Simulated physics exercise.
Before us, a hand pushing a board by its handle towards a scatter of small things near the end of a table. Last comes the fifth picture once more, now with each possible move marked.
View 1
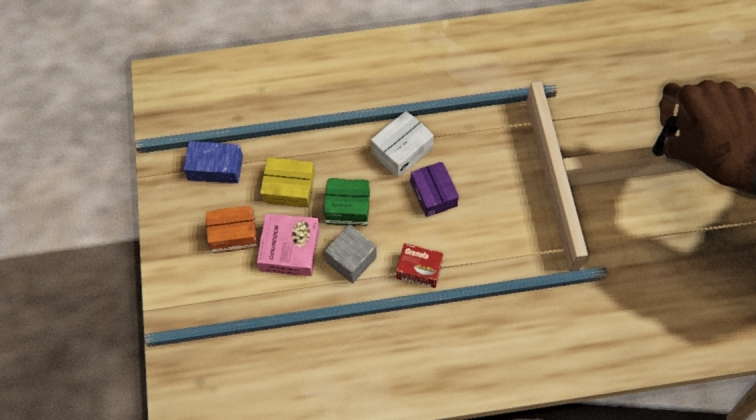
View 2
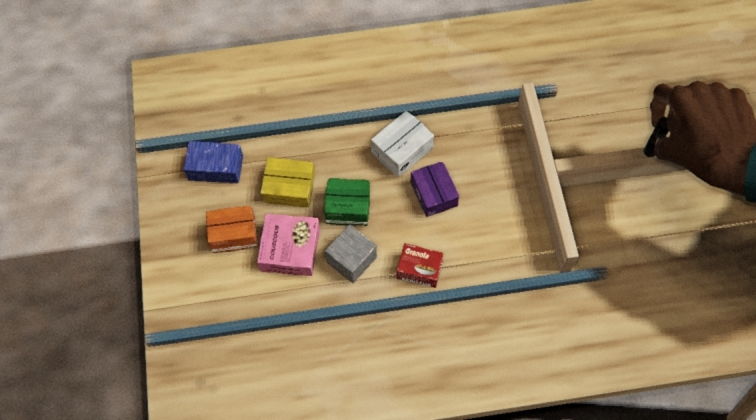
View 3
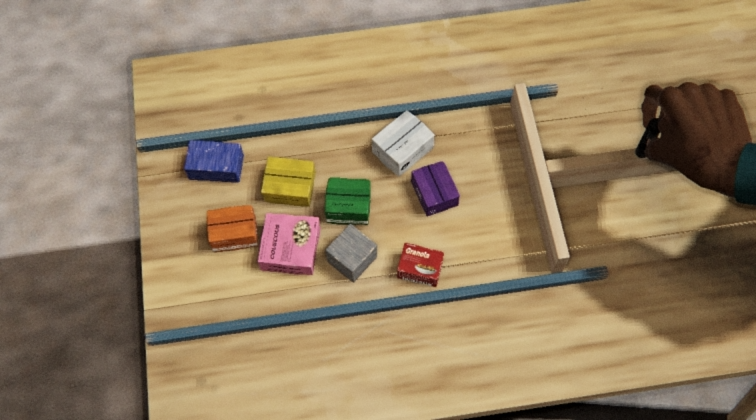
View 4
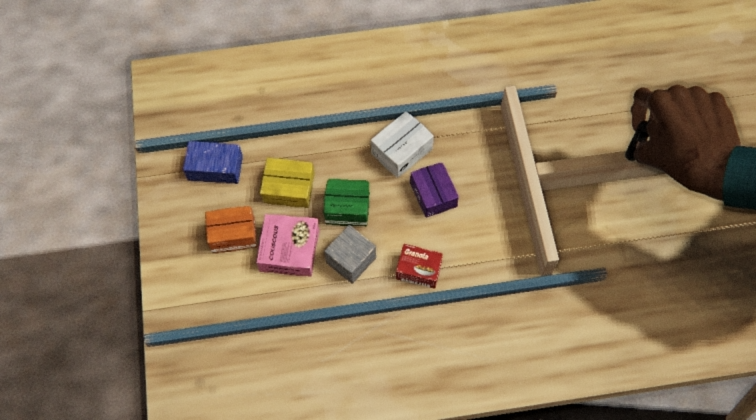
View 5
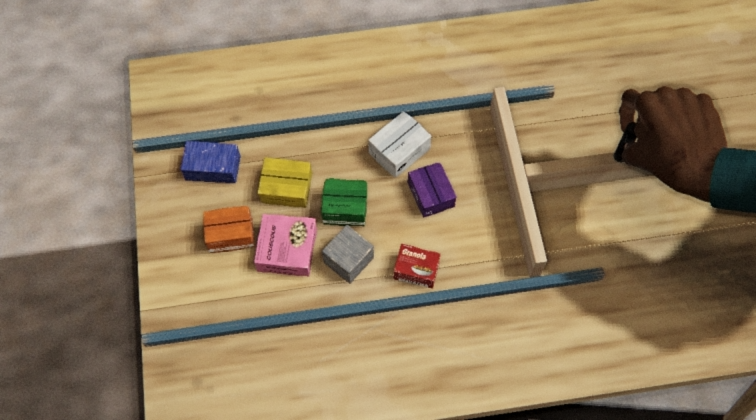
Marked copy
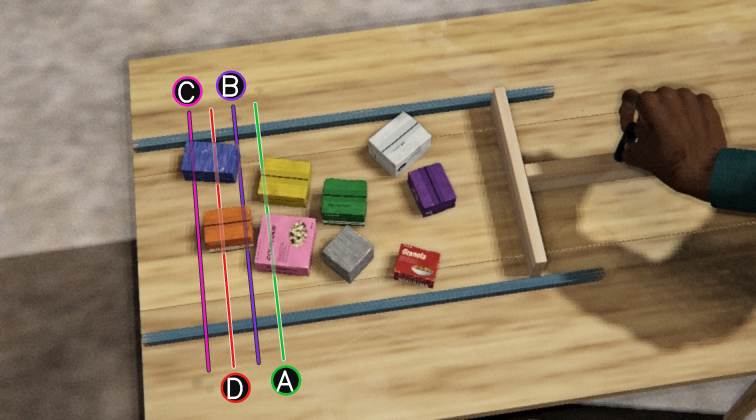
A hand sliding a wooden board by its handle slowly left between two blue rails towards small coloured boxes on a table.
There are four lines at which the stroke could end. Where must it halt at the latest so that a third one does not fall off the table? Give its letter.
No third one falls up to D.
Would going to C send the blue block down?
By then, yes.
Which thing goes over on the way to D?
It is the orange box.
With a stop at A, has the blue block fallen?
No.
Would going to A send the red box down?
No.
On the marked copy, A at (269, 224); B at (245, 227); C at (198, 233); D at (222, 230).
Taking D. A third of the way, board (414, 185); red box (396, 274); white box (366, 146).
Two thirds of the way, board (306, 200); orange box (194, 237); blue block (195, 154).
When it is over, board (221, 212); orange box over the edge; blue block (137, 162); one fallen.
As for the rest, A is within the limit but short; B is within the limit but short; C drops four.
